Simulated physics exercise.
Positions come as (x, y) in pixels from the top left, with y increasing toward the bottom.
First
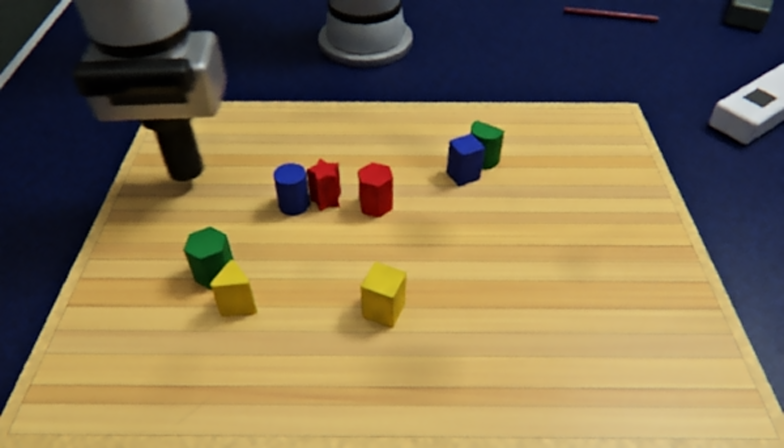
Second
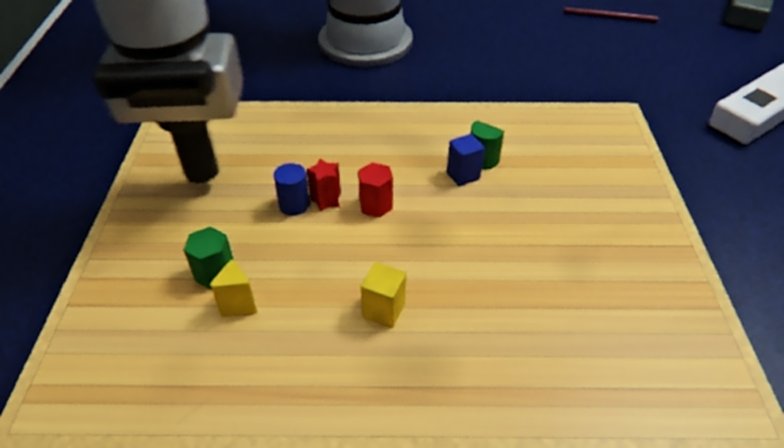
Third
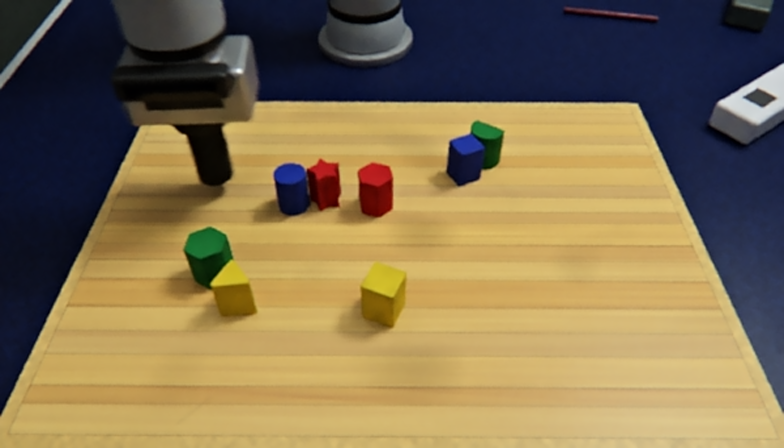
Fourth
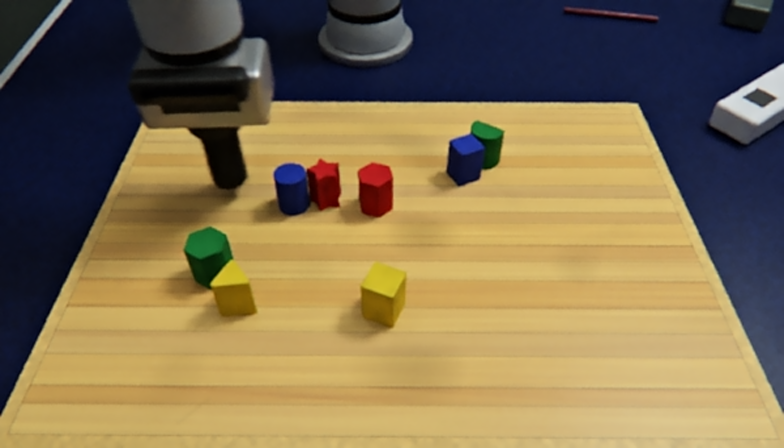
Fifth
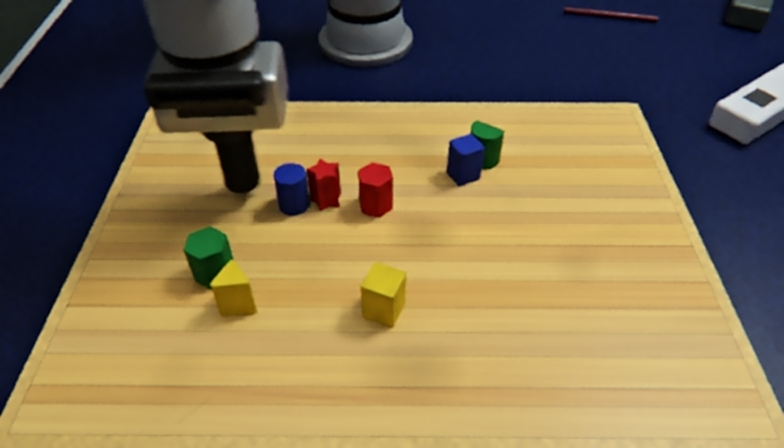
A robot arm with a dark pusher hangs over the upper left of a light striped wooden board on a dark blue surface, seen from above at a fixed angle. A blue cylinder, red star and red six-sided block sit near one another, with green and yellow blocks below and a blue-green pair upper right. The pusher slides slowly rightward toward the blue cylinder, touching nothing.
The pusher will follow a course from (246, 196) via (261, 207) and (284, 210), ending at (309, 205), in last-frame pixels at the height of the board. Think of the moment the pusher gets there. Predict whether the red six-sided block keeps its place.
By the last moment of the path, the red six-sided block has shifted.
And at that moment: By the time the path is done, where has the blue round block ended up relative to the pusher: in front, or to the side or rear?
It is driven along in front.
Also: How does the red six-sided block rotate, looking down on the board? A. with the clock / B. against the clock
A: With the clock.
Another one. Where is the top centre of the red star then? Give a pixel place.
Its top centre is at about (361, 155).
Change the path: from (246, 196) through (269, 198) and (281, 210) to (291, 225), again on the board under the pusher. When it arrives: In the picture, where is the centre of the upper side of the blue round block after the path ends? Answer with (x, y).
The answer is (322, 190).
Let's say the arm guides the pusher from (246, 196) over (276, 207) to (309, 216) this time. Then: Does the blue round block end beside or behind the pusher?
Final answer: No.
What follows on the original path. Halfway along, pusher (270, 197); blue round block (302, 173); red star (329, 167), turned 15° clockwise.
At the end, pusher (307, 191); green six-sided block still; blue round block (337, 165); red star (361, 155); red six-sided block (386, 171), turned 35° clockwise.
